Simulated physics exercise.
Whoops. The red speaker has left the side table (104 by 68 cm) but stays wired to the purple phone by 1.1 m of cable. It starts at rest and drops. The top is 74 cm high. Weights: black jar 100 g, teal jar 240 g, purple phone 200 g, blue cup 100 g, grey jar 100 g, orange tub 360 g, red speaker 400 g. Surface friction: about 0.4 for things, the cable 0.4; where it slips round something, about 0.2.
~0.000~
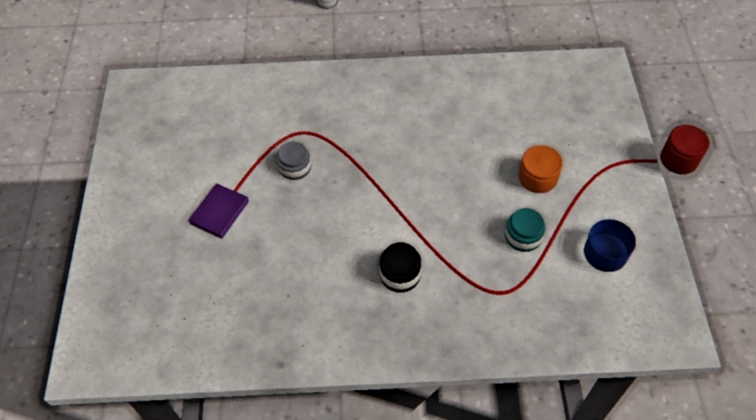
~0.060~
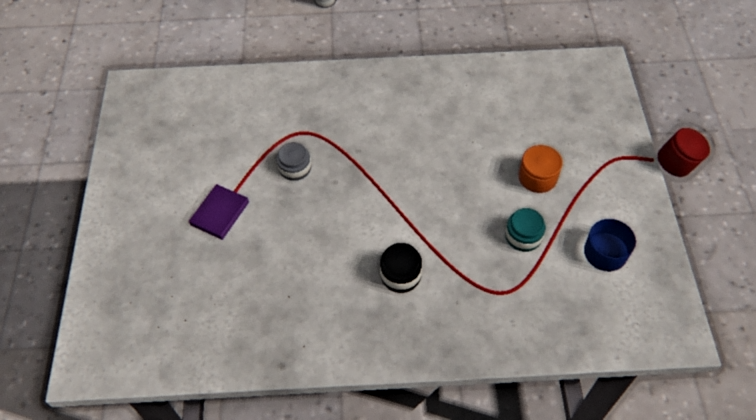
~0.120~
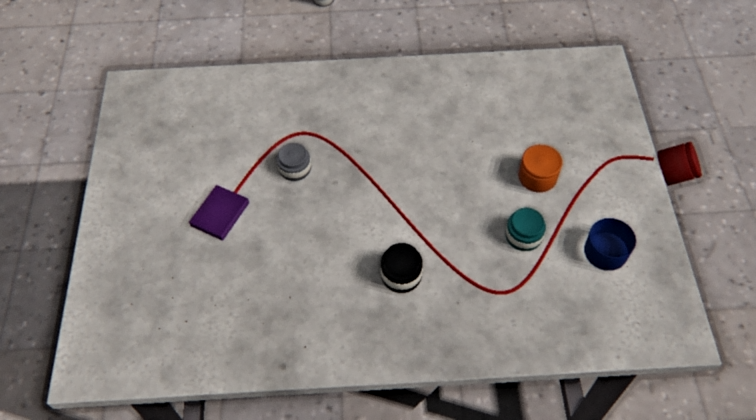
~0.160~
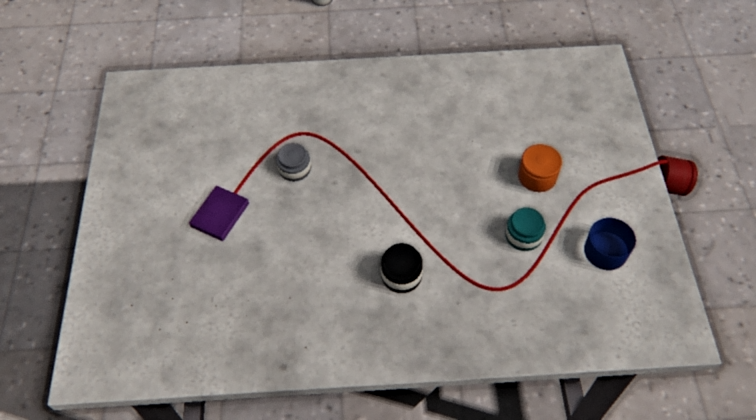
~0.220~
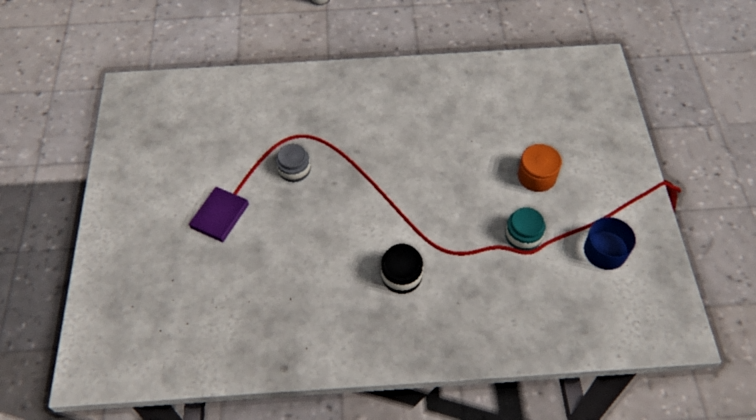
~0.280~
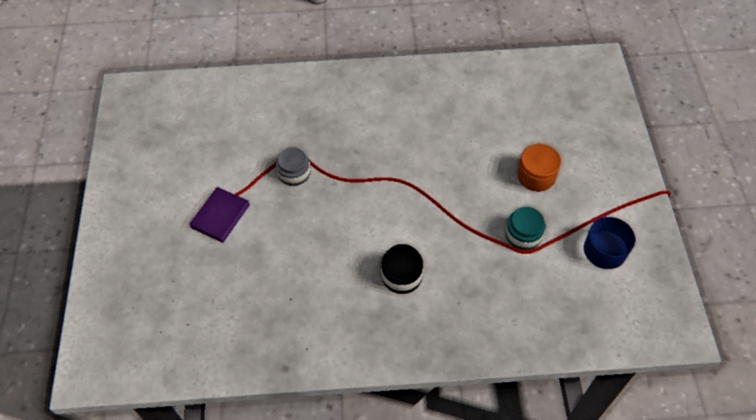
The red speaker tipped over the table's right edge and dropped out of sight, pulling the red cable tighter across the tabletop against the teal and grey jars, while the purple phone and containers barely moved.
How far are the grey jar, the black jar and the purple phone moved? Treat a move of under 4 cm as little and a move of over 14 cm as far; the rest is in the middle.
In order: The grey jar goes far; the black jar moves little; the purple phone goes far.
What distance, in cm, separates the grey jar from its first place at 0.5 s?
Looks like close to 26 cm, more or less.
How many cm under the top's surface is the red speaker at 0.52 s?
Some 55 cm.
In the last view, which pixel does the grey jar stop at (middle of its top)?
Top at rest: About (318, 324).
By 0.5 s, the cable's tail end at (331, 221); grey jar 25 cm off its start, purple phone 16 cm off its start, red speaker over the edge.
By 0.7 s, the cable's tail end at (458, 207); purple phone 37 cm off its start, grey jar 33 cm off its start, red speaker over the edge.
By 1.0 s, the cable's tail end at (497, 204); purple phone 44 cm off its start at (472, 206), grey jar 33 cm off its start at (318, 324), red speaker over the edge.
By 1.2 s, the cable's tail end at (497, 204); purple phone 44 cm off its start, grey jar 33 cm off its start, red speaker over the edge.
By 2.4 s, the cable's tail end at (497, 204); purple phone 44 cm off its start at (472, 206), grey jar 33 cm off its start at (318, 324), black jar 0 cm off its start at (403, 259), red speaker over the edge.
